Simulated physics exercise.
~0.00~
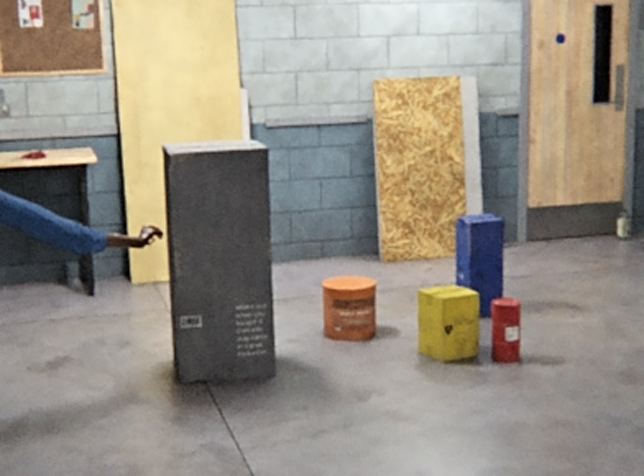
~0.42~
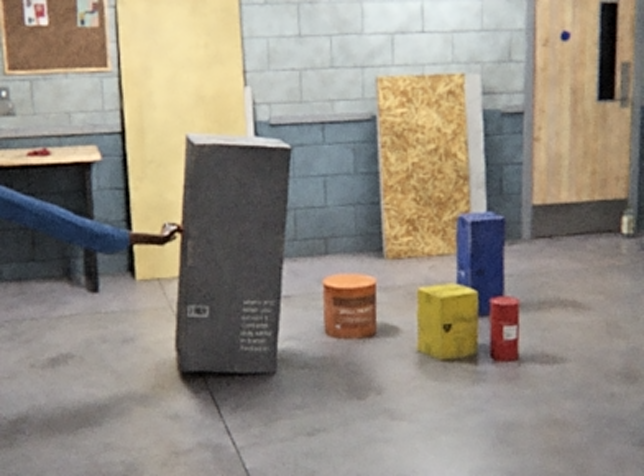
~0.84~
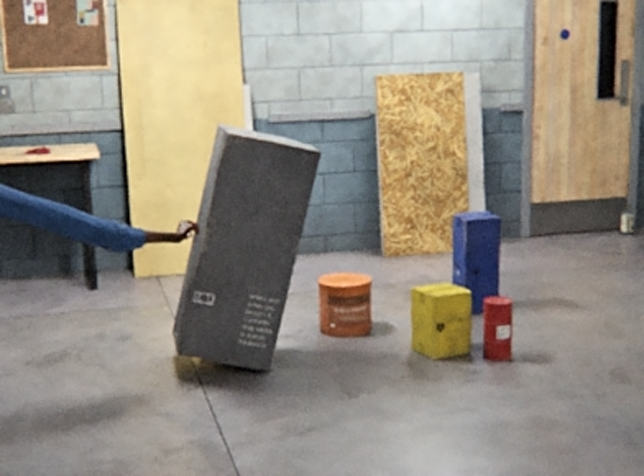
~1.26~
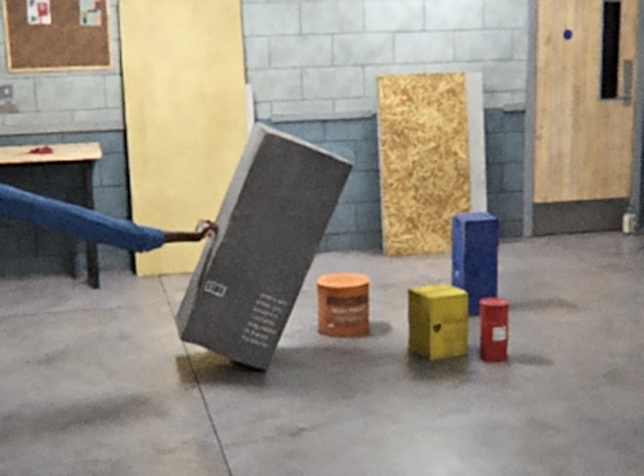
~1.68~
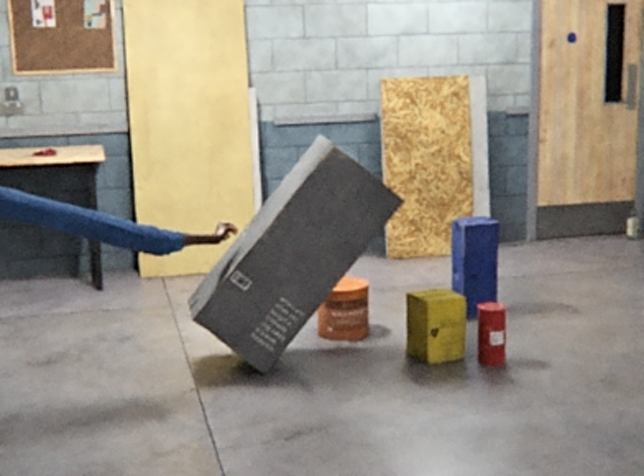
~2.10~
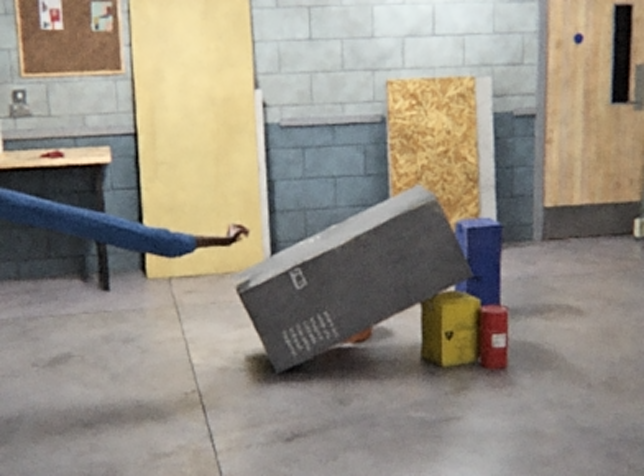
The tall grey box tips right as a hand pushes it, leaning over the orange pail.
